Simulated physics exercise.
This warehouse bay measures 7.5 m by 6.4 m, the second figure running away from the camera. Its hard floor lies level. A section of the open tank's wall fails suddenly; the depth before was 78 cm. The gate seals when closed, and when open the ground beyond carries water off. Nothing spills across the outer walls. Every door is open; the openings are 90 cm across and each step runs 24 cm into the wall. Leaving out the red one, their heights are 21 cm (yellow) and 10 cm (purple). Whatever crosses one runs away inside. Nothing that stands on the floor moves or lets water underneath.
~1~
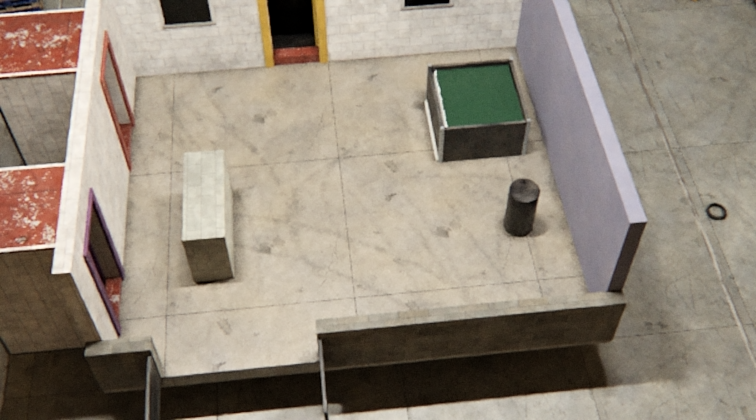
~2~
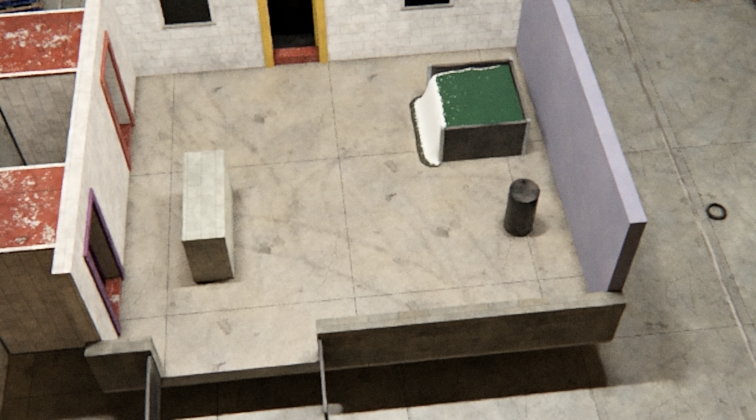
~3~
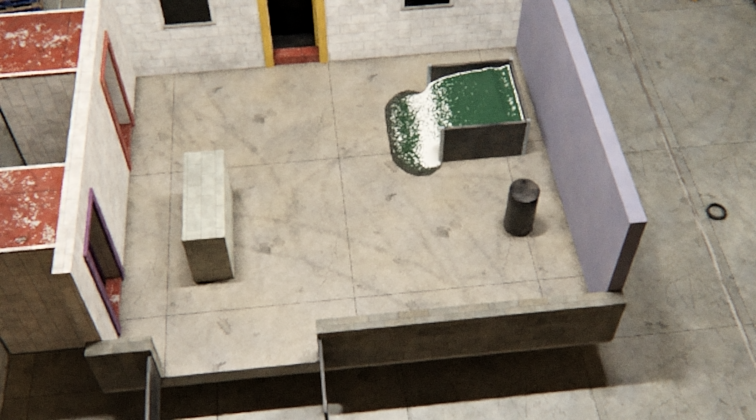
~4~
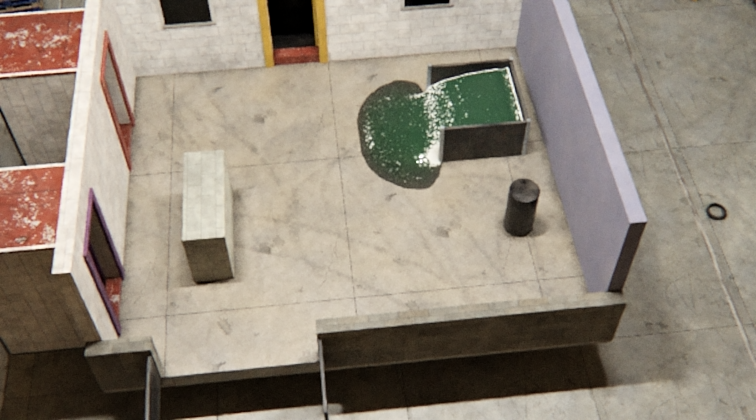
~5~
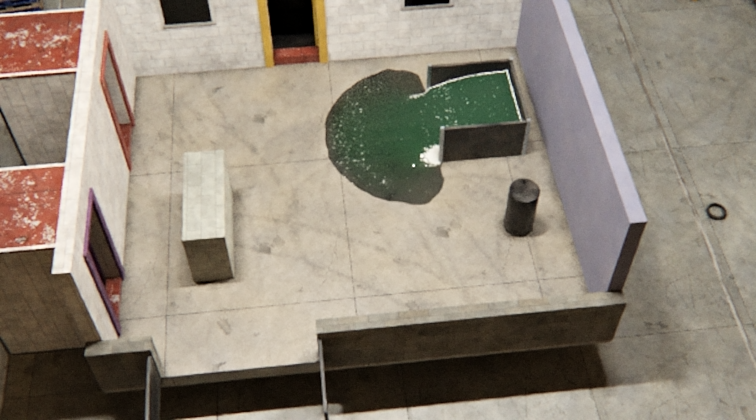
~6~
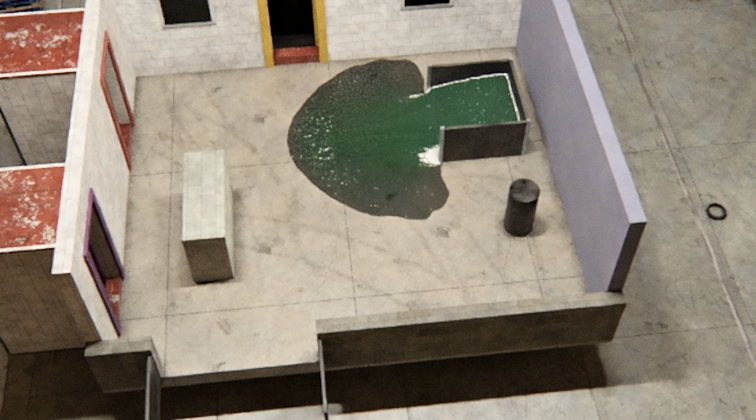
The clip shows a walled concrete bay with a pale block, a dark cylinder and an open tank of green water, whose left side gives way, letting water pour out with white froth and spread leftward across the floor.
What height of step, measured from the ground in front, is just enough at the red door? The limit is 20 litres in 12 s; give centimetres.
Close to 16 cm is just enough.
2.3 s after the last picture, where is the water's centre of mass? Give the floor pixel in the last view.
Near (273, 149).
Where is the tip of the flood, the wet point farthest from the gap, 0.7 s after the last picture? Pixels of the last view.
Near (150, 169).
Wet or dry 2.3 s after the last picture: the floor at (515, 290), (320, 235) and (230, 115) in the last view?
In that order: Not reached, wet, flooded.
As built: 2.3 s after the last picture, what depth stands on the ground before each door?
In cm: Yellow 9, red 18, purple 2.
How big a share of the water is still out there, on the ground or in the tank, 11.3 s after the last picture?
Roughly 74 in a hundred.
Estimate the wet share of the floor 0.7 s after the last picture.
Some 40 per cent of it.
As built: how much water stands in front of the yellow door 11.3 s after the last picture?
Roughly 2.5 cm deep.
Then, 0.7 s after the last picture water covers 40 % of the floor, deepest (24 cm) near (428, 138); it has not reached the red door.
Then, 2.3 s after the last picture water covers 55 % of the floor, deepest (29 cm) near (136, 80); 18 cm at the red door, 23 litres in over its 14 cm step.
Then, 11.3 s after the last picture water covers 95 % of the floor, deepest (6 cm) near (590, 320); 3 cm at the red door, 37 litres in over its 14 cm step.
At the red door as built, the water peaked near 22 cm, 1.3 s after the last picture.
With a step of 14 cm, 37 litres would have come in within the 12 s; with 19 cm, 4 litres. So under 20 litres takes about 16 cm.
